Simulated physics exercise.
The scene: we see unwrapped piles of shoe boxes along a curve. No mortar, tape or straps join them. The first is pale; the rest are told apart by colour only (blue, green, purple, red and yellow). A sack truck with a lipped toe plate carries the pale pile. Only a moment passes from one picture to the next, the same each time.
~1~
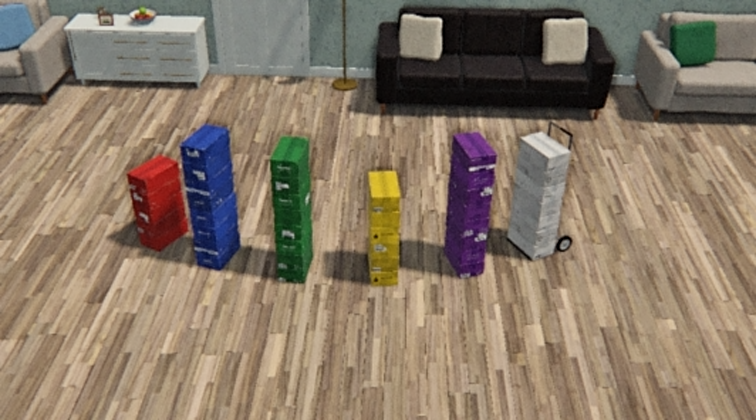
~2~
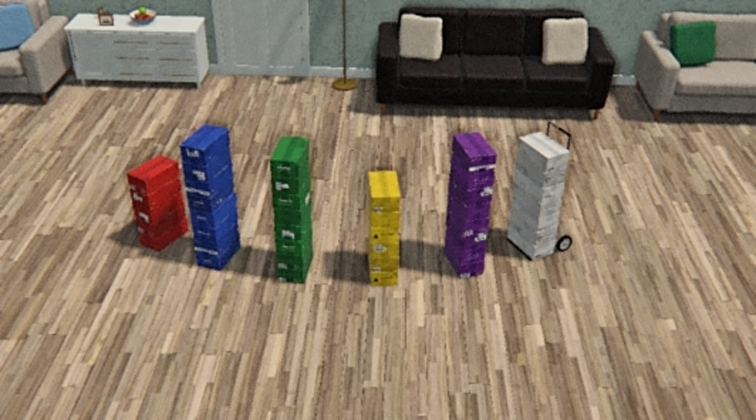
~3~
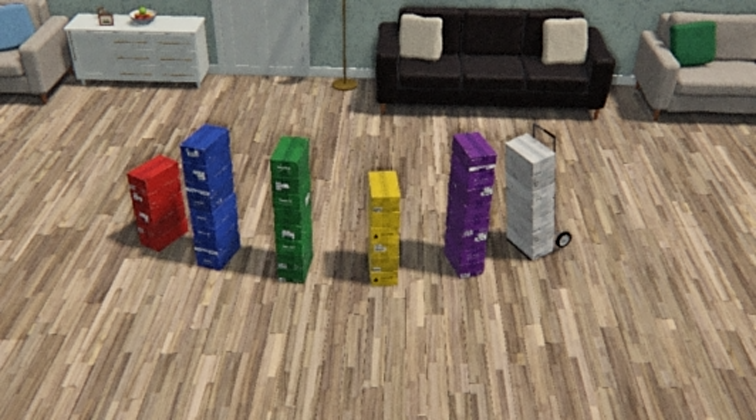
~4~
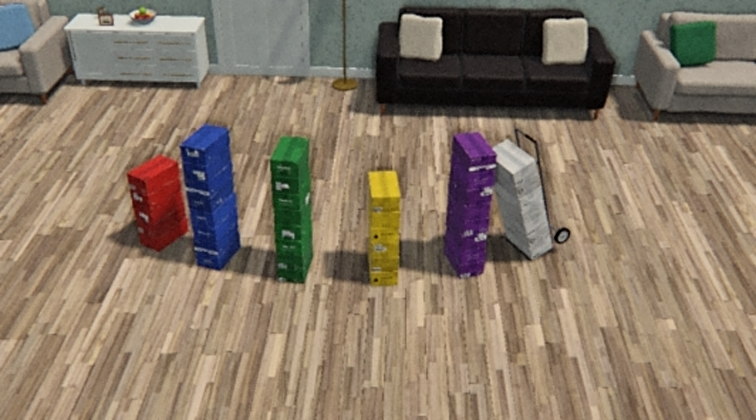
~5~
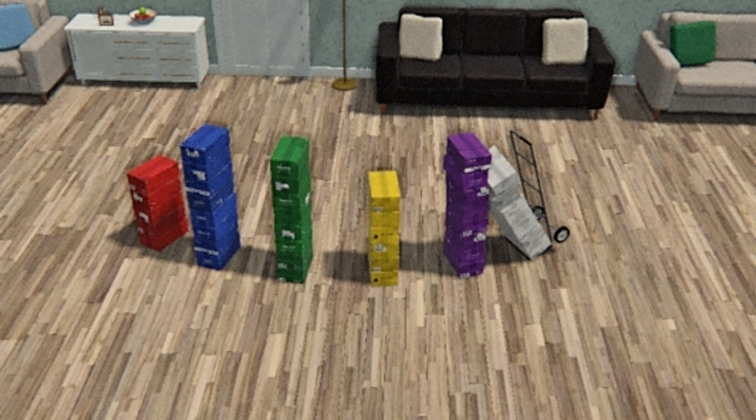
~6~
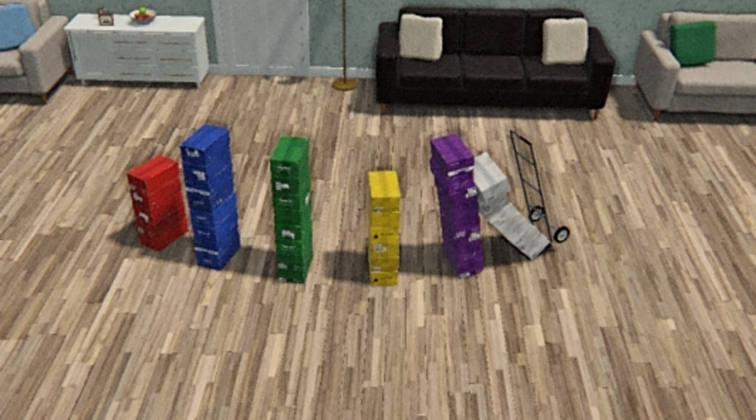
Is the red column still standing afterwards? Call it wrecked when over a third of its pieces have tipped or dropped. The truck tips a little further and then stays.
It comes down.
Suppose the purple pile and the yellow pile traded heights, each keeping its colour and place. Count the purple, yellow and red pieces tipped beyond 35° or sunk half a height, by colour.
Purple 6, yellow 8, red 4.
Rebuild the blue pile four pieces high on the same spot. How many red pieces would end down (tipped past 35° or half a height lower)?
Down at the end: Red 4.
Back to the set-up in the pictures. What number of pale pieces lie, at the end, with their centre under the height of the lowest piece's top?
3 of them.
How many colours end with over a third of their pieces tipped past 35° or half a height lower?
The count is 5.
Soon after the last picture, 7 of the pale pile down; none of the 5 red boxes down (9 of 35 in all colours); top red box unmoved; top purple box leaning steeply, some two heights lower.
A little later, 7 of the pale pile down; none of the 5 red boxes down (28 of 35 in all colours); top red box leaning a little; top purple box upside down.
At rest, 7 of the pale pile down; 4 of the 5 red boxes down (33 of 35 in all colours); top red box upside down; top purple box upside down. As the last picture would show them, middles, top red box near (85, 191), top purple box near (282, 343).
